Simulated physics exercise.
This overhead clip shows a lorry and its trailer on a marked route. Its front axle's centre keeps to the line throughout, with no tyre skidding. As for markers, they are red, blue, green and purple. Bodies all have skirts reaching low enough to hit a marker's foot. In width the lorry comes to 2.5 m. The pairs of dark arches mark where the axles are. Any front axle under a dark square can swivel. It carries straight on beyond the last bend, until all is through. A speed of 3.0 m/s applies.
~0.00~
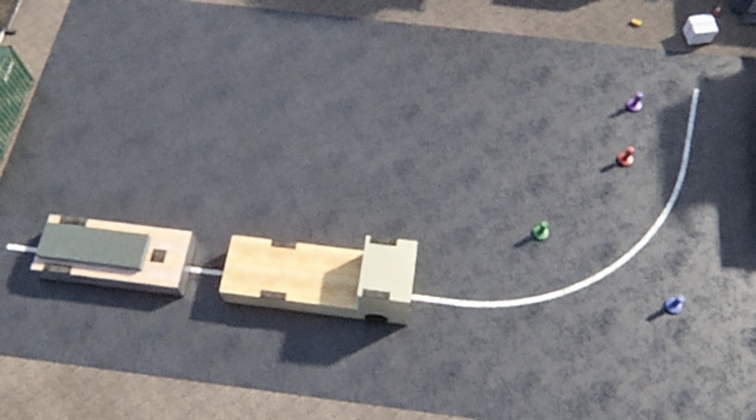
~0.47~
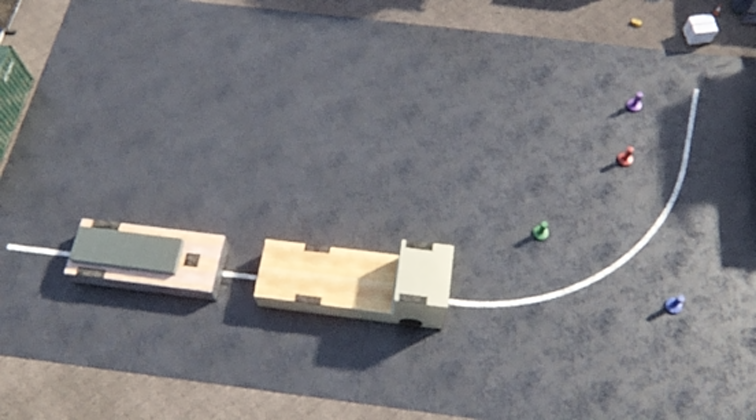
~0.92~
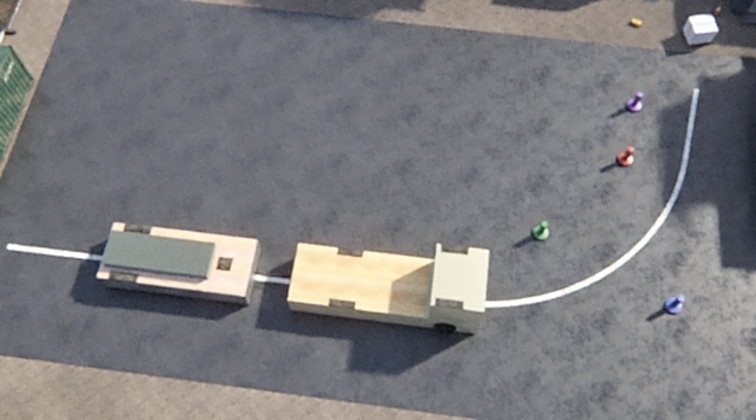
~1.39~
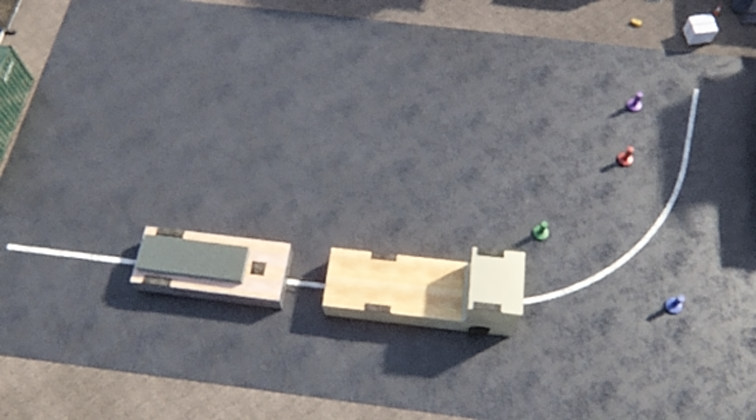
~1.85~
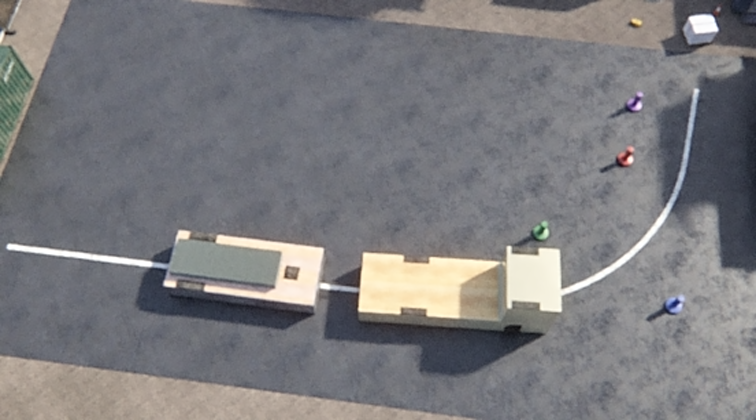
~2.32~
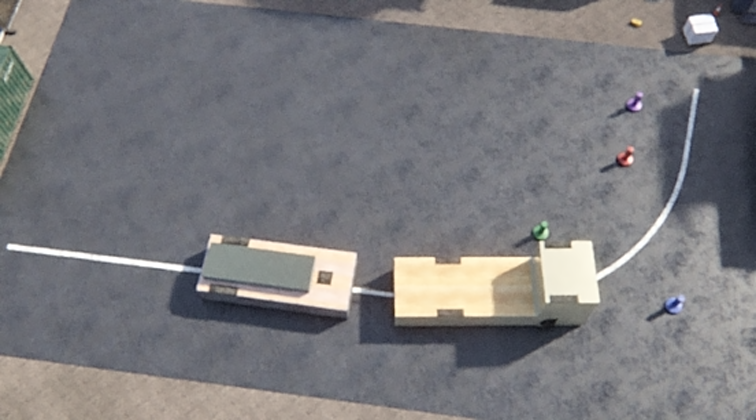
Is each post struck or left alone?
Result: Red suffers contact, blue goes unscathed, green suffers contact, purple goes unscathed.
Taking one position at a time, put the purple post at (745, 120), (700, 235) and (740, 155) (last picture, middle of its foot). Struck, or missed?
In the first spot it is left alone, in the second contacted, and in the third left alone.
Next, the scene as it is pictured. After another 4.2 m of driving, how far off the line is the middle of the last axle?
0 cm off.
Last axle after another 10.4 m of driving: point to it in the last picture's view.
The axle is about at (464, 278).
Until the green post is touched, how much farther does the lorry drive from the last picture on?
The touch comes after about 12.5 m of further driving.
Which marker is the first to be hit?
That would be green.
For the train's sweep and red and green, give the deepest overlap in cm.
For red it's 50, and for green it's 30.
Then, 3.5 s in, the last axle is at (309, 275) of the last picture, 5 cm off the line; blue has been passed with 75 cm to spare.
Then, 6.5 s in, the last axle is at (510, 269) of the last picture, 105 cm off the line; the trailer has hit green.
Then, 8.2 s in, the last axle is at (604, 219) of the last picture, 170 cm off the line; the trailer has hit red.
Then, 10.7 s in, the last axle is at (681, 105) of the last picture, 90 cm off the line; purple has been passed with 25 cm to spare.
Then, 12.0 s in, the last axle is at (702, 41) of the last picture, 40 cm off the line; 2 of 4 struck in all.
